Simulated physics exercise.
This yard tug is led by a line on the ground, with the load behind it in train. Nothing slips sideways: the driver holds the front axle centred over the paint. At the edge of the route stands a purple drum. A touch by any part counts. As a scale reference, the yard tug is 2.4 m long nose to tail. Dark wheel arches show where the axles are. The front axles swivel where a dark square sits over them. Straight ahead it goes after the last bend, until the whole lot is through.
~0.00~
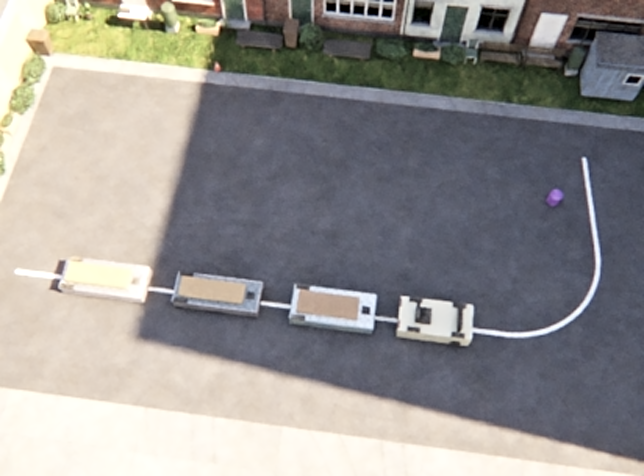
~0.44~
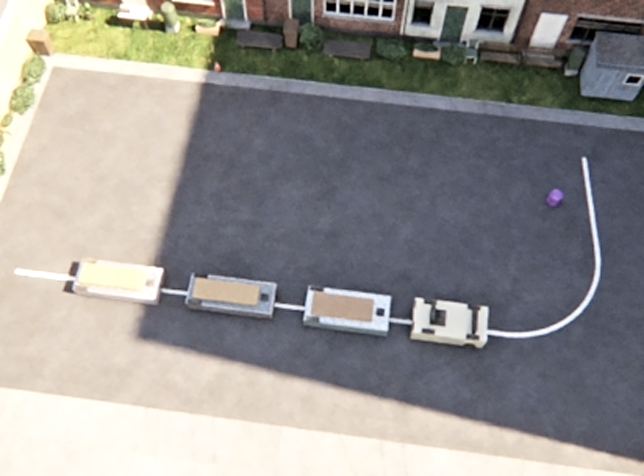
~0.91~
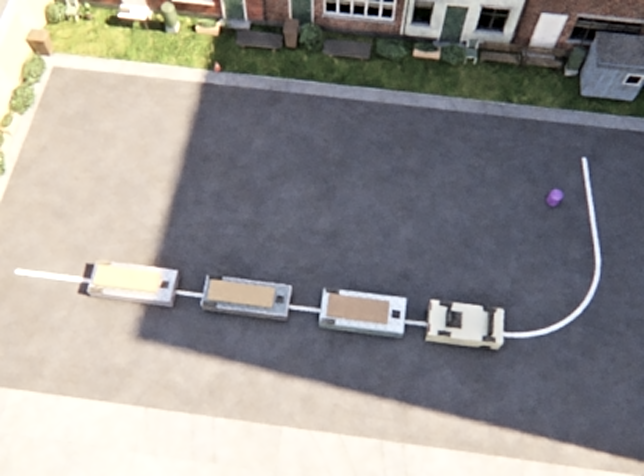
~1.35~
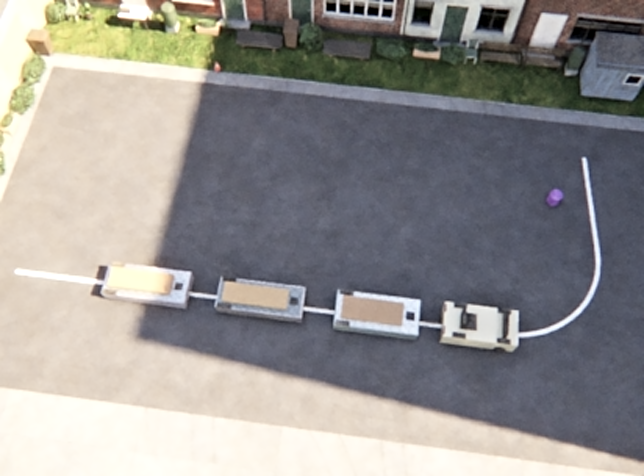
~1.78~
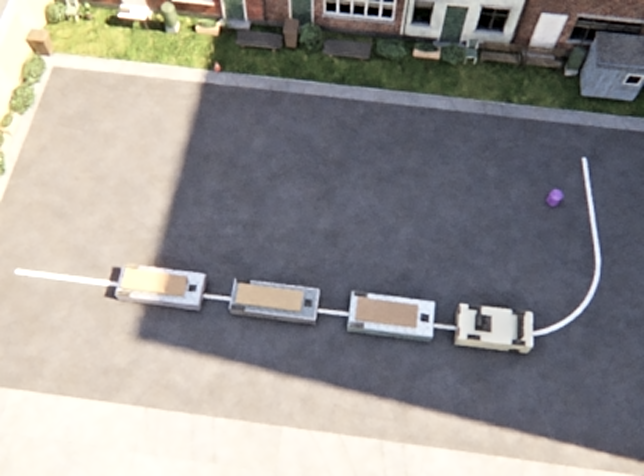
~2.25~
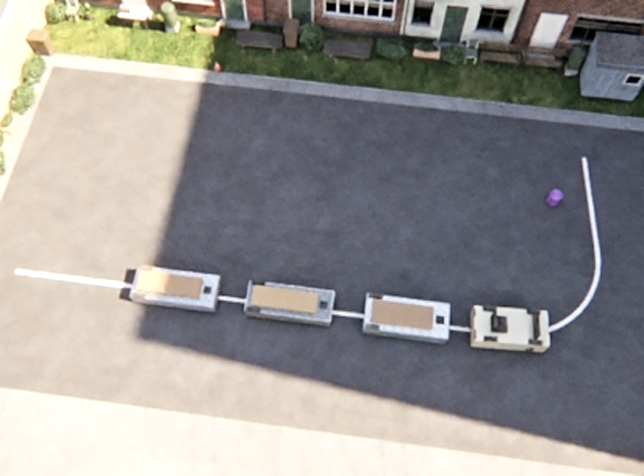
In a paved yard beside a grassy strip and brick houses, a pale yard tug with three trailers in line behind it sits along a white painted line. The train rolls slowly to the right along the straight stretch, and the tug then begins turning slightly left where the line curves, below a purple drum.
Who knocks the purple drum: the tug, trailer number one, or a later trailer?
Answer: A rear trailer.
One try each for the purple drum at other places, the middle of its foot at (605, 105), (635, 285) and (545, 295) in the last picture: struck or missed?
Place one: No contact; place two: No contact; place three: Contact.
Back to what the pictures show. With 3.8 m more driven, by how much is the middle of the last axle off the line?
Last axle offset from line: Approx. 5 cm.
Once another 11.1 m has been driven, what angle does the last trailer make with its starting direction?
Measured against where it started, the last trailer sits at some 10°.
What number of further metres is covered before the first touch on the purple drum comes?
I'd reckon around 14.0 metres from the last picture.
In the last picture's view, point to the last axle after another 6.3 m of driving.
(300, 302).
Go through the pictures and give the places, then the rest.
The first picture shows nose (468, 322); last axle (72, 272); still straight; purple (554, 198); 3 trailers.
The second picture shows nose (483, 324); last axle (85, 274); still straight.
The third picture shows nose (498, 326); last axle (100, 276); still straight.
The fourth picture shows nose (513, 328); last axle (114, 278); still straight.
The fifth picture shows nose (528, 329); last axle (128, 280); still straight.
The sixth picture shows nose (544, 328); last axle (142, 282); turned 3°; purple (554, 198).
Then, 6.4 s in, the last axle is at (260, 297) of the last picture, 5 cm off the line.
Then, 10.5 s in, the last axle is at (365, 309) of the last picture, 5 cm off the line.
Then, 15.0 s in, the last axle is at (487, 293) of the last picture, 115 cm off the line; the second trailer has hit purple.
Then, 18.7 s in, the last axle is at (553, 226) of the last picture, 170 cm off the line.
Then, 22.8 s in, the last axle is at (575, 129) of the last picture, 45 cm off the line; 1 of 1 struck in all.
